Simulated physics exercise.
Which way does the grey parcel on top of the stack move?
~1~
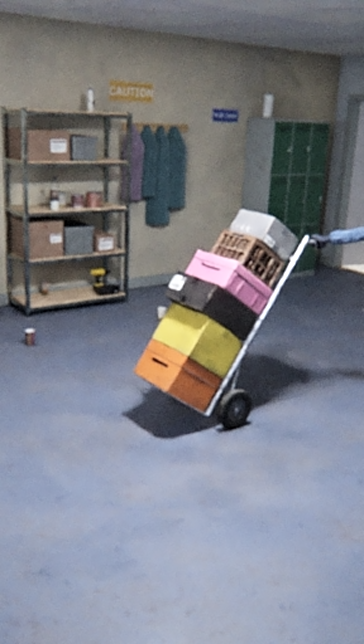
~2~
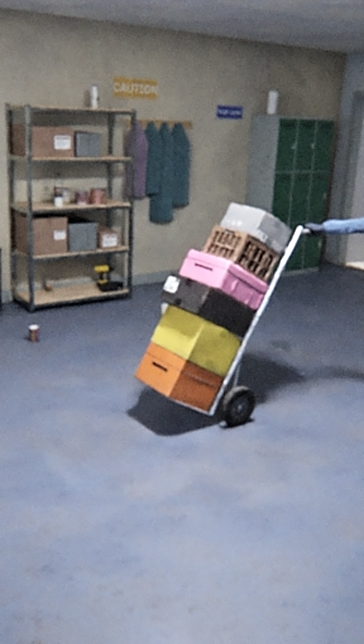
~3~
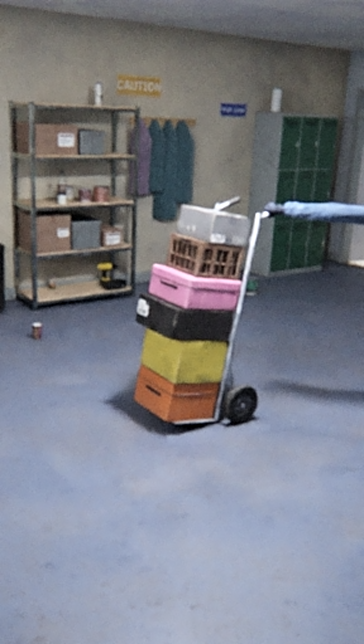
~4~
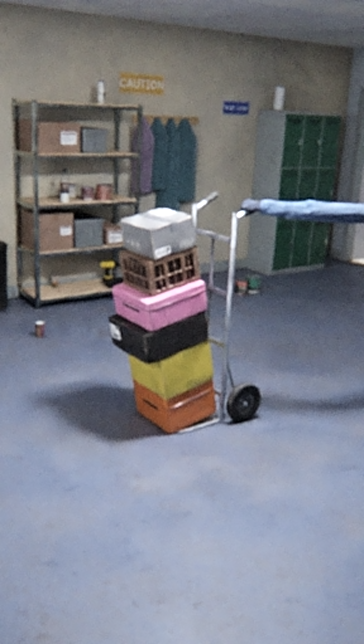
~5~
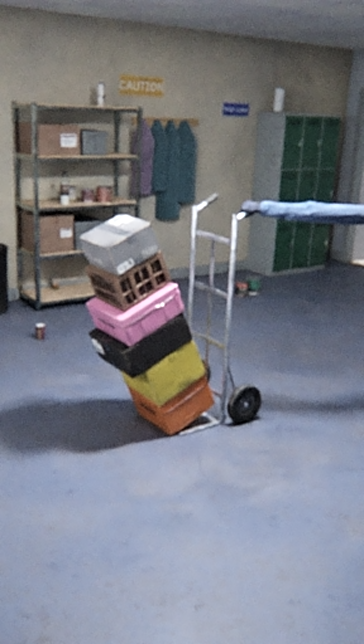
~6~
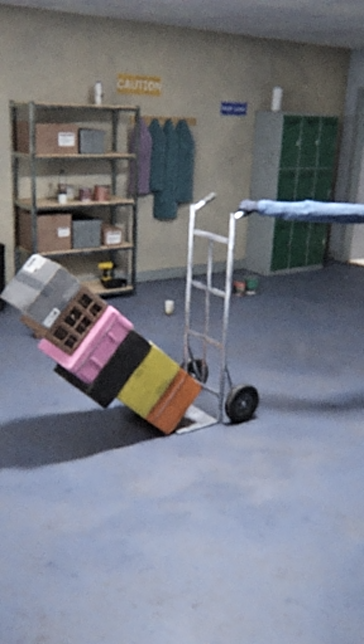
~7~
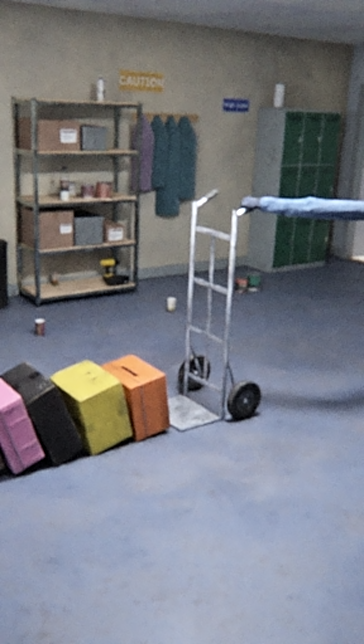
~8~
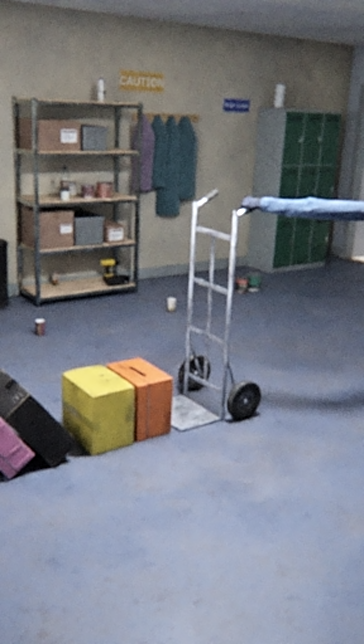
The grey parcel moves to the left, going over with the toppling stack.
